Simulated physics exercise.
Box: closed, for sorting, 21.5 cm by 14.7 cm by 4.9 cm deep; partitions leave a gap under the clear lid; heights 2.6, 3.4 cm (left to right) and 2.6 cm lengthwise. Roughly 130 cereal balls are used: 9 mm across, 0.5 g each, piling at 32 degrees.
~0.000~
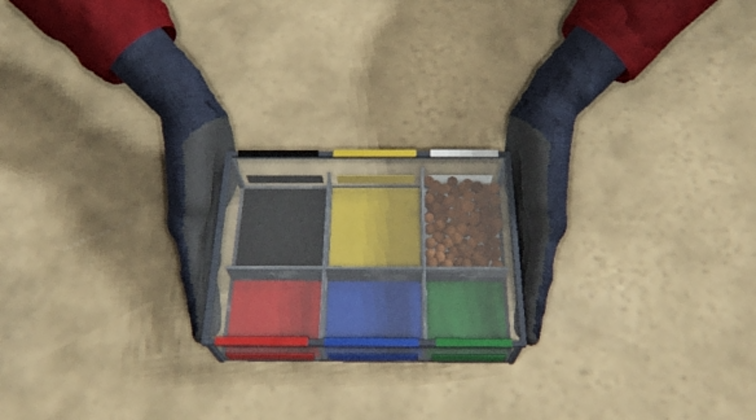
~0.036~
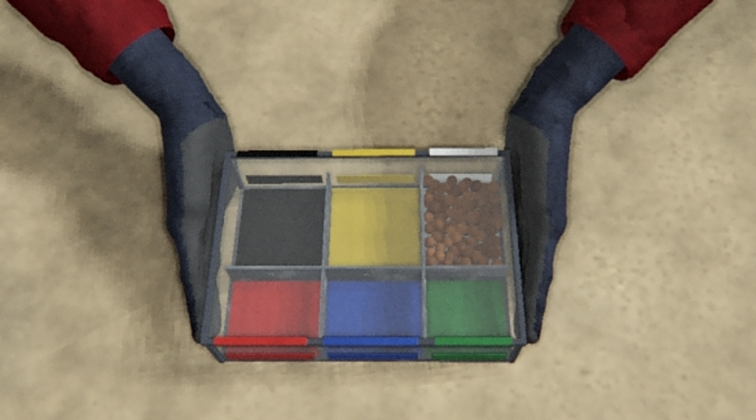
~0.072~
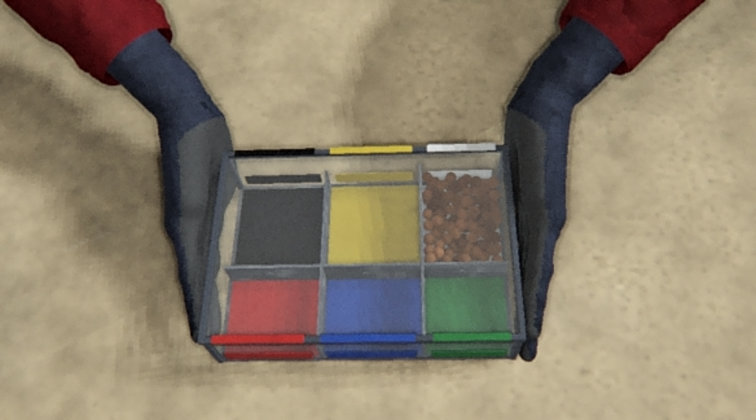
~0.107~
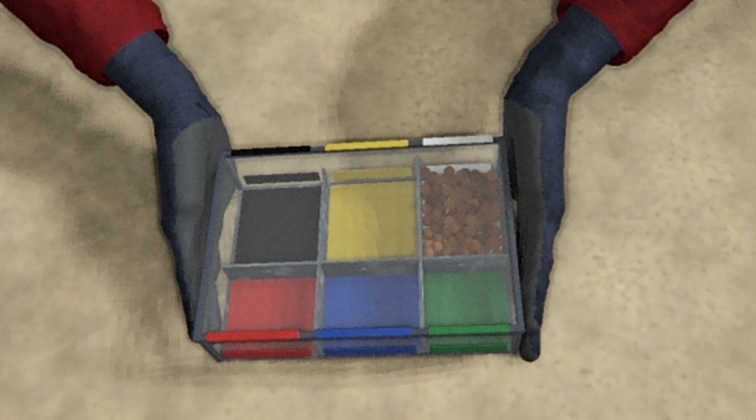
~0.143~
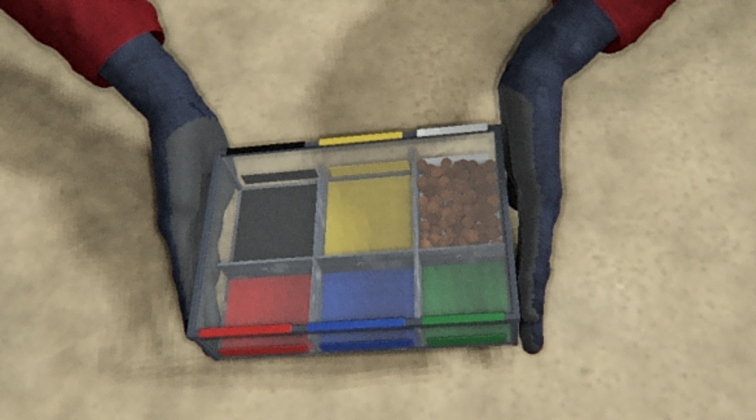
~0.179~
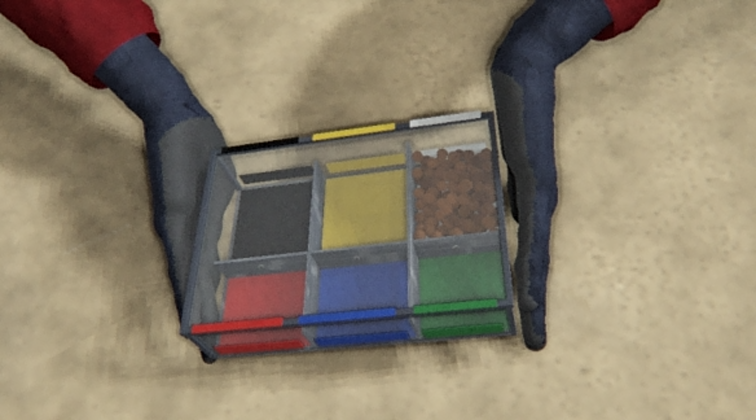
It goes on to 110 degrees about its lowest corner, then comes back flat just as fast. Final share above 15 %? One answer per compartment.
Red: Below or equal, blue: Below or equal, green: Below or equal, yellow: Below or equal, white: Above, black: Above.
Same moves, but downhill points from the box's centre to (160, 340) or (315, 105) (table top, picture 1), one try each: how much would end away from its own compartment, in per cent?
Roughly 45 % for the first direction, roughly 5 % for the second.
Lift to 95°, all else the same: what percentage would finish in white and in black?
You'd get white at 75 % and black at 20 %.
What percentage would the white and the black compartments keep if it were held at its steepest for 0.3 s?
You'd end up with white at 75 per cent and black at 25 per cent.
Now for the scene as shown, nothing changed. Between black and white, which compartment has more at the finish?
White.
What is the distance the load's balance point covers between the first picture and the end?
5.0 cm, roughly.
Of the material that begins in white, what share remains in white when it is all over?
Some 70 percent.
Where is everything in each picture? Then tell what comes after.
The first frame shows box tilt 0 degrees, front corners at (208, 340) and (520, 342); white 100 %.
The second frame shows box tilt 1 degrees, front corners at (207, 340) and (520, 340).
The third frame shows box tilt 2 degrees, front corners at (205, 338) and (519, 335).
The fourth frame shows box tilt 5 degrees, front corners at (200, 336) and (518, 327), lowest corner left back.
The fifth frame shows box tilt 9 degrees, front corners at (194, 333) and (513, 315), lowest corner left back.
The sixth frame shows box tilt 13 degrees, front corners at (187, 329) and (507, 301), lowest corner left back; white 100 %. Its pace works out near 110 degrees a second.
Then, at 1.11 s, tilt 110 degrees; yellow 5 %, white 85 %, black 10 %.
Then, at 1.73 s, tilt 50 degrees; yellow 5 %, white 75 %, black 20 %.
After 2.40 s, tilt 0 degrees; yellow 5 %, white 75 %, black 20 %.
By 2.8 s all is still; red 0 %, blue 0 %, green 0 %, yellow 5 %, white 75 %, black 20 %.
